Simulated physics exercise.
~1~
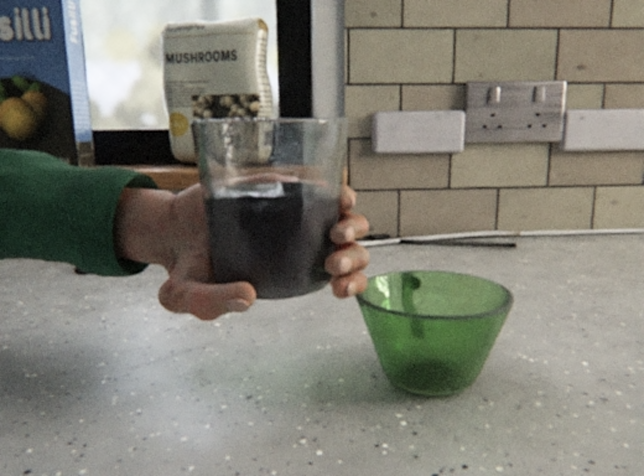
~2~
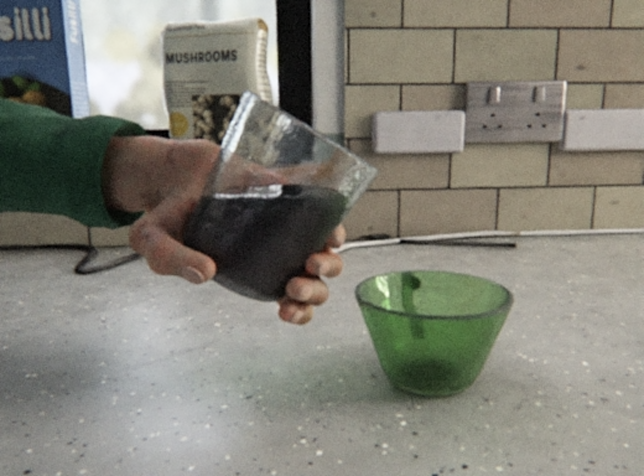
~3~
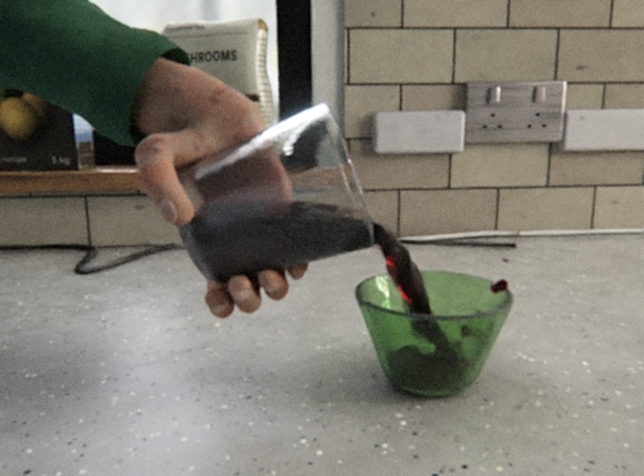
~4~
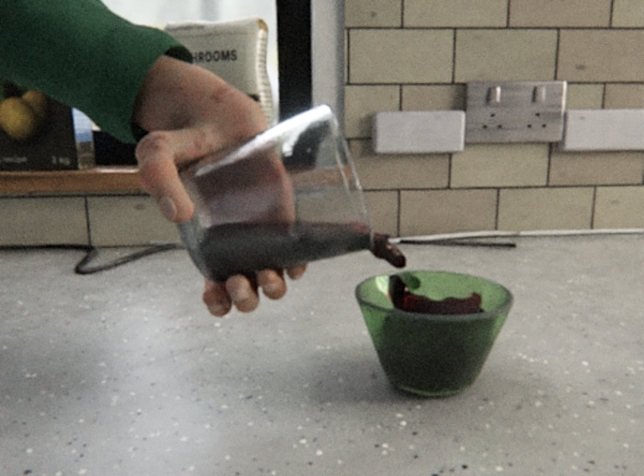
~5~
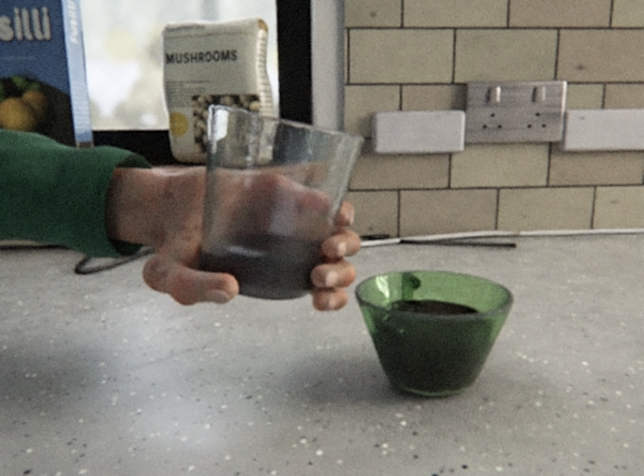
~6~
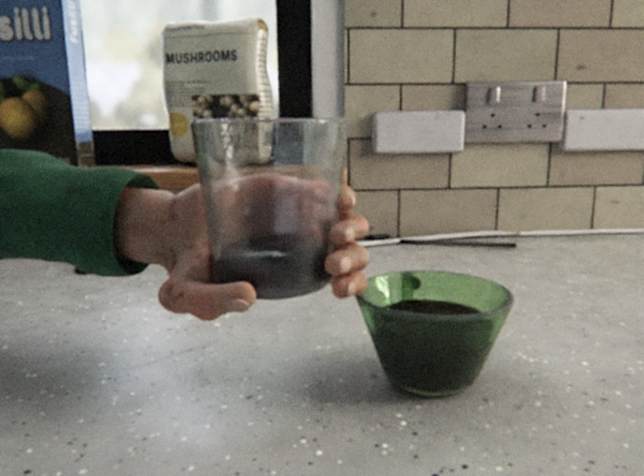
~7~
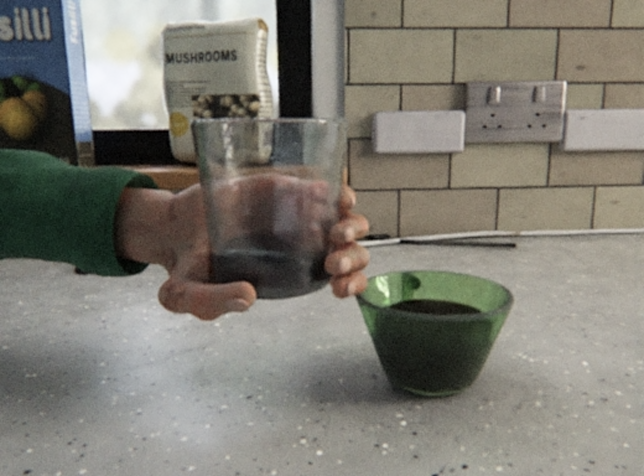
At the start, a hand in a green sleeve holds a clear tumbler of dark wine upright above a speckled grey counter, to the left of an empty green glass cup. The hand tips the tumbler to the right until it leans steeply. Dark red wine runs over the rim in a stream and fills much of the cup, then thins as the tumbler stays tilted. The hand then turns the tumbler back upright. In the end, a little wine remains in the bottom of the tumbler, and the cup sits still, holding dark wine.
